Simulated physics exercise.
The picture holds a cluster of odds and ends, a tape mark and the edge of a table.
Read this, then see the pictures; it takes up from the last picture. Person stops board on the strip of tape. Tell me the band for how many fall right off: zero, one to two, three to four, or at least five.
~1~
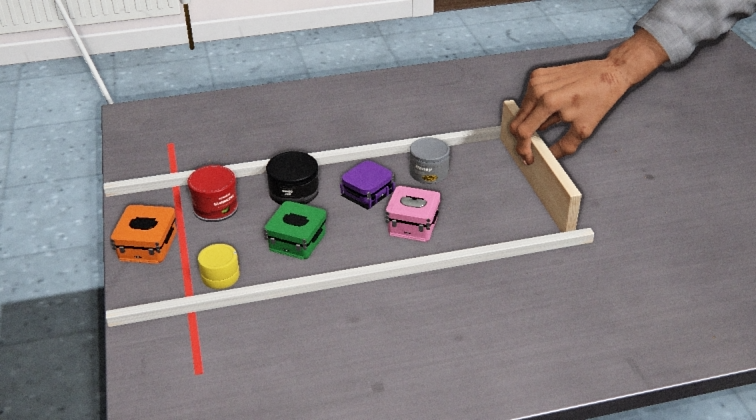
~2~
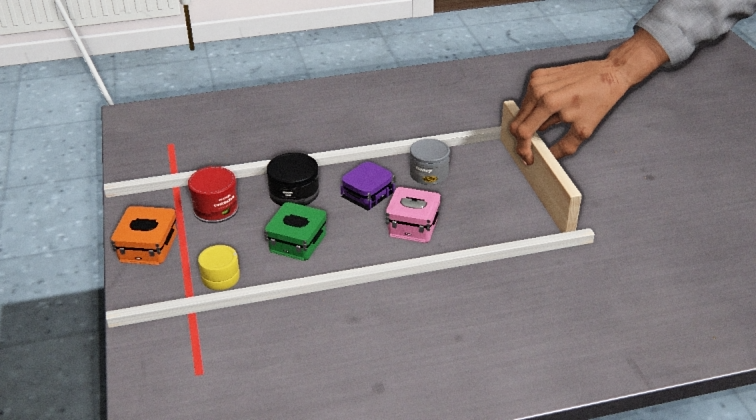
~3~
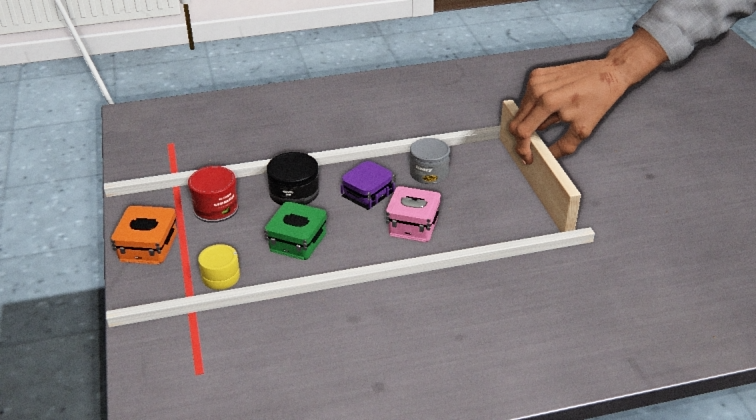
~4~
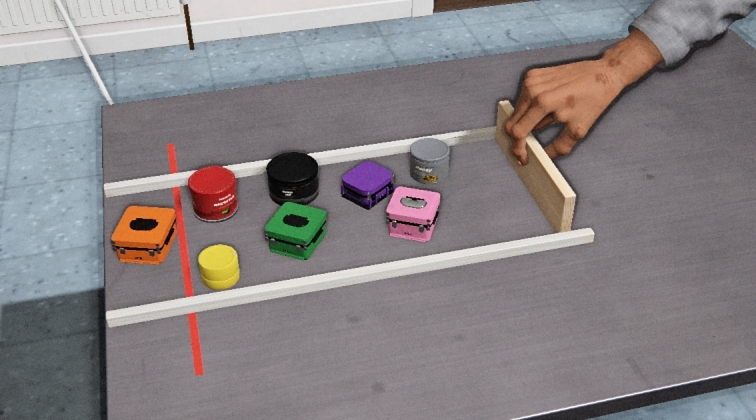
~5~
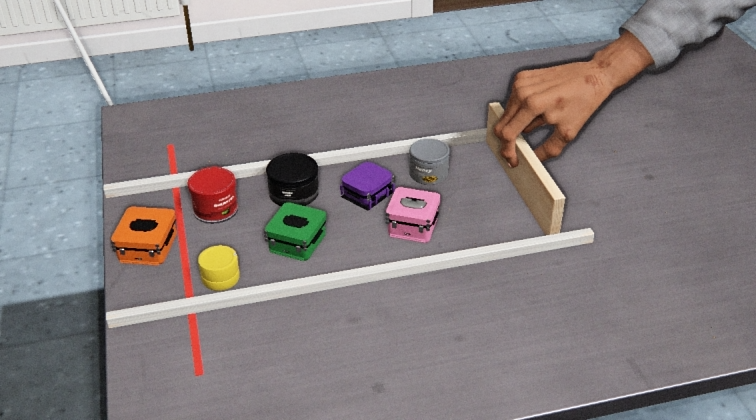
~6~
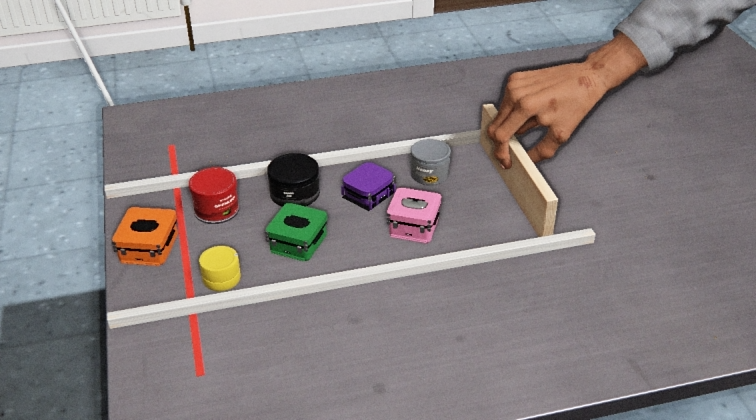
The count that falls off is a single one or a pair.
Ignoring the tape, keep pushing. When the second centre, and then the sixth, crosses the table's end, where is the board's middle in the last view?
The first puts it near (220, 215), the next near (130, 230).
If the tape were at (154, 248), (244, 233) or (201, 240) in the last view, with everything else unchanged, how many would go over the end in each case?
5, 0, 2.
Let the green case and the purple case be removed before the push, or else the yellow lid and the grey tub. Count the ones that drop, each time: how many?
Result: 1, then 1.
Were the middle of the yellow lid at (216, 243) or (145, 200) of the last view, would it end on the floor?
In order: Slips off; slips off.
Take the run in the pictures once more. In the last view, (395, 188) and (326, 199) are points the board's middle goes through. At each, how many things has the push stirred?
3, then 6.
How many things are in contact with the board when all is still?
Contact count: 3.
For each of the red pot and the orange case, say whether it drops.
The red pot is gone, and the orange case is gone.
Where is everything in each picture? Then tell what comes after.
The first frame shows orange case (146, 235); yellow lid (219, 266); red pot (214, 194); board (537, 164); tape (183, 241).
The second frame shows yellow lid (219, 268); green case (297, 232).
The third frame shows red pot (214, 194); board (537, 164).
The fourth frame shows orange case (146, 236); purple case (368, 185).
The fifth frame shows yellow lid (219, 268); black tub (293, 181).
The sixth frame shows orange case (147, 237); yellow lid (220, 269); red pot (215, 196); board (515, 169); tape (184, 243).
Early on, none off yet; orange case at rest near (147, 237); yellow lid at rest near (220, 269); red pot at rest near (215, 196).
A while later, none off yet; orange case at rest near (147, 237); yellow lid at rest near (220, 269); red pot moving near (202, 198).
Further along, none off yet; orange case travelled a little near (121, 243); yellow lid travelled about its own width near (176, 285); red pot travelled well along near (110, 206).
Finally, the number that fall off is one or two; lost, red pot and orange case.
